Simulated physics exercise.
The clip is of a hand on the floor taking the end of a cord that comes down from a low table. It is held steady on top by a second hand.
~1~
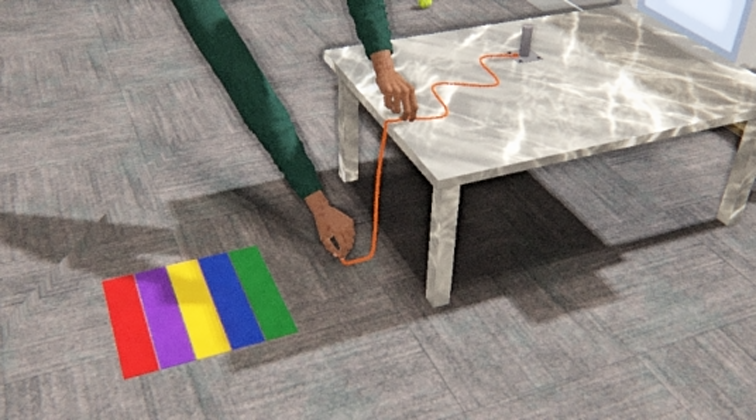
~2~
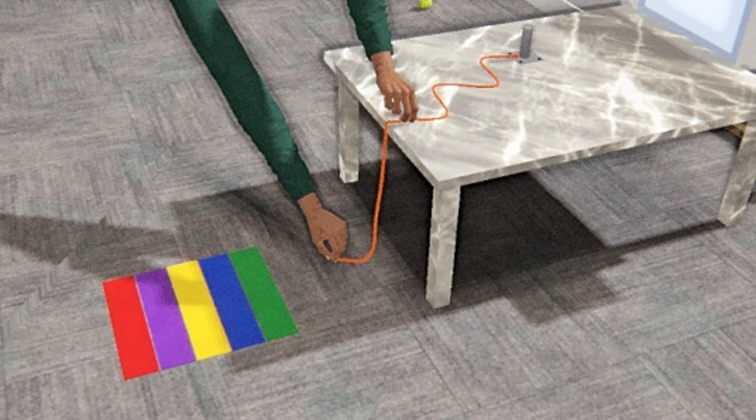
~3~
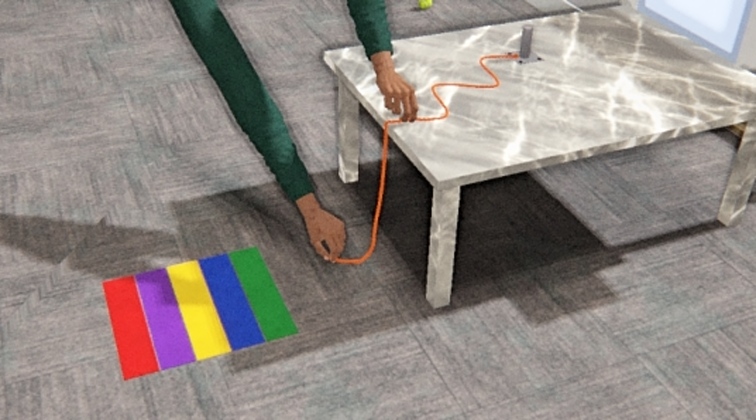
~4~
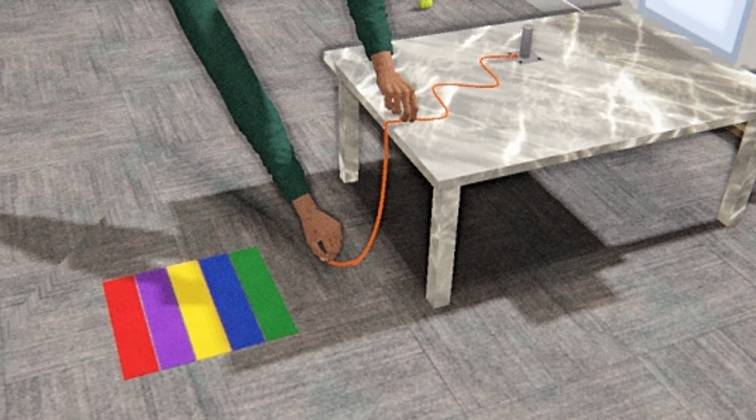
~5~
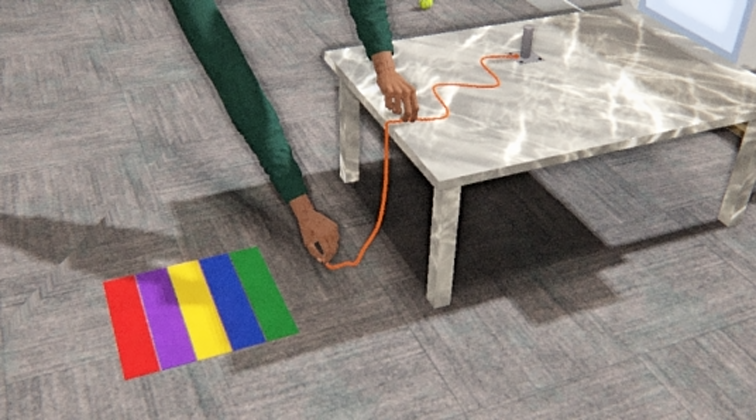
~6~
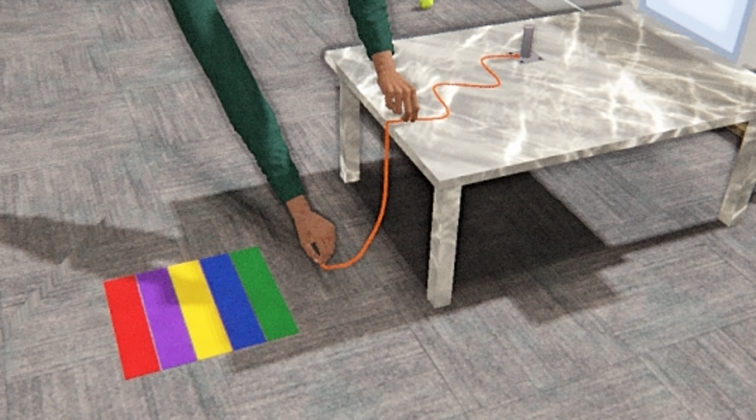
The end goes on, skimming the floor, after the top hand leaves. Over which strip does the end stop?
Over the red strip.
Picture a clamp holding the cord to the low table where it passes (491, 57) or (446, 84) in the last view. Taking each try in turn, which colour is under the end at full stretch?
For the first it's red, and for the second it's yellow.
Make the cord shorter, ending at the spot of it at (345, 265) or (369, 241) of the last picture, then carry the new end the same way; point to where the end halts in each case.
In turn, around (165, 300) and around (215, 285).
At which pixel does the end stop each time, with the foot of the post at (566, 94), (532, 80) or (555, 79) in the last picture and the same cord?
Somewhere near (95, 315), (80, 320) and (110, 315), in that order.
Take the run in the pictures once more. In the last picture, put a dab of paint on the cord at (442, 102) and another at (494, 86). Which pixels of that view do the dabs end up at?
Final positions are (368, 117) and (443, 86), in that order.
Early on, end near (180, 295); over yellow.
Midway, end near (142, 304); over red.
At the end of the slack, end near (120, 310); over red. It halts on the red strip.
